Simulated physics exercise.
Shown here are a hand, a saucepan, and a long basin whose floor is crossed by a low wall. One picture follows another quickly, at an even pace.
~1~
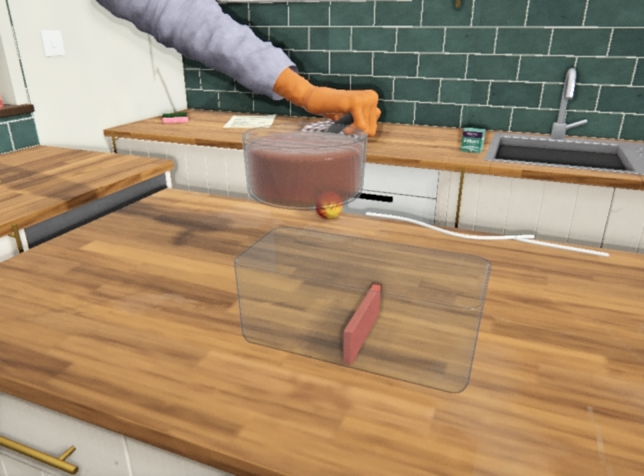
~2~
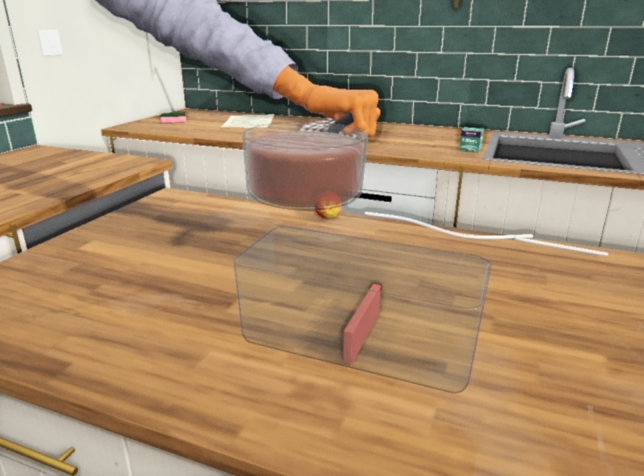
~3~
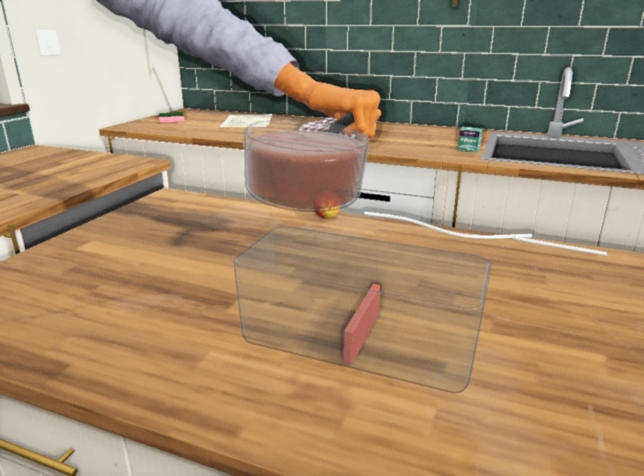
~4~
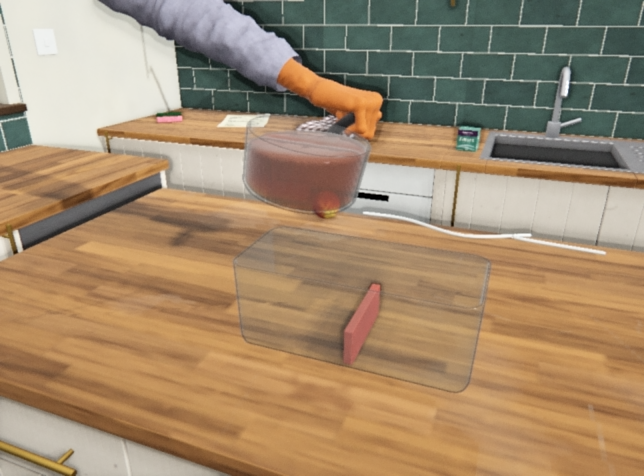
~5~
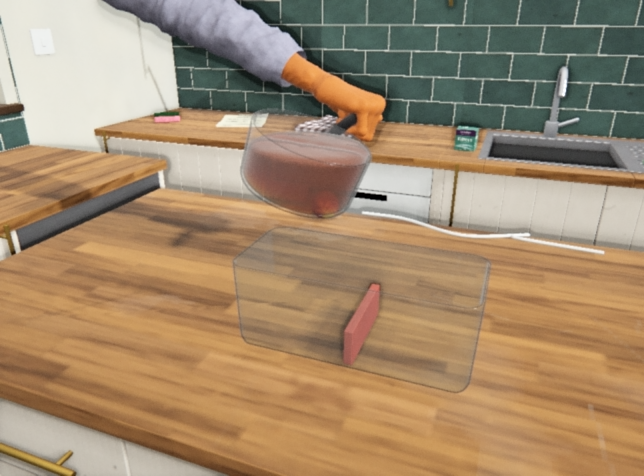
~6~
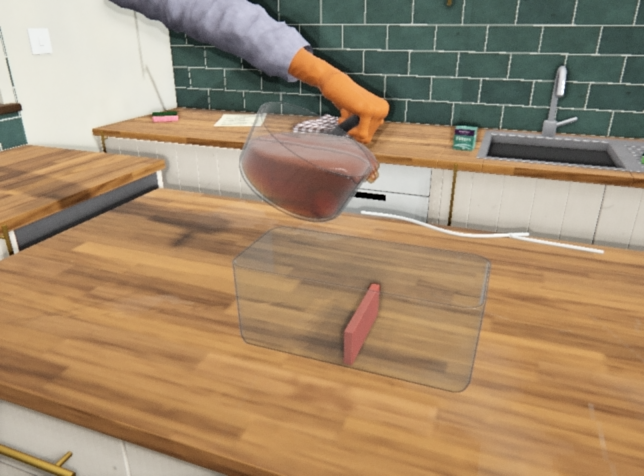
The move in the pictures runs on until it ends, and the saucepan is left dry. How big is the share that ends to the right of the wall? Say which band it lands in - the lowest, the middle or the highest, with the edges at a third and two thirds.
The highest band, over two thirds.
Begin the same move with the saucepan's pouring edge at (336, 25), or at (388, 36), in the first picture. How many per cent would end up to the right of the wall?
Estimate, first then second: 75 per cent and 75 per cent.
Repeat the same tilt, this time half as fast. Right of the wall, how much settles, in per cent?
It comes to 90 per cent or so.
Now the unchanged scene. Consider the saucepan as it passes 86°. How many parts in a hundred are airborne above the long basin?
Estimated at 35 per cent or so.
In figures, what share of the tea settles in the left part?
Some 15 parts in a hundred.
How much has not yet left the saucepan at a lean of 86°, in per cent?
30 per cent, roughly.
A moment on, the tilt is 86° and 31 per cent is still to pour, 0 is left of the wall and 34 right of it.
Next, the tilt is 100° and 7 per cent is still to pour, 10 is left of the wall and 75 right of it.
Then the tilt is 100° and 1 per cent is still to pour, 14 is left of the wall and 83 right of it.
Later the tilt is 100° and 0 per cent is still to pour, 16 is left of the wall and 82 right of it.
Finally, 17 per cent lies left of the wall, 82 right of it and 1 outside.
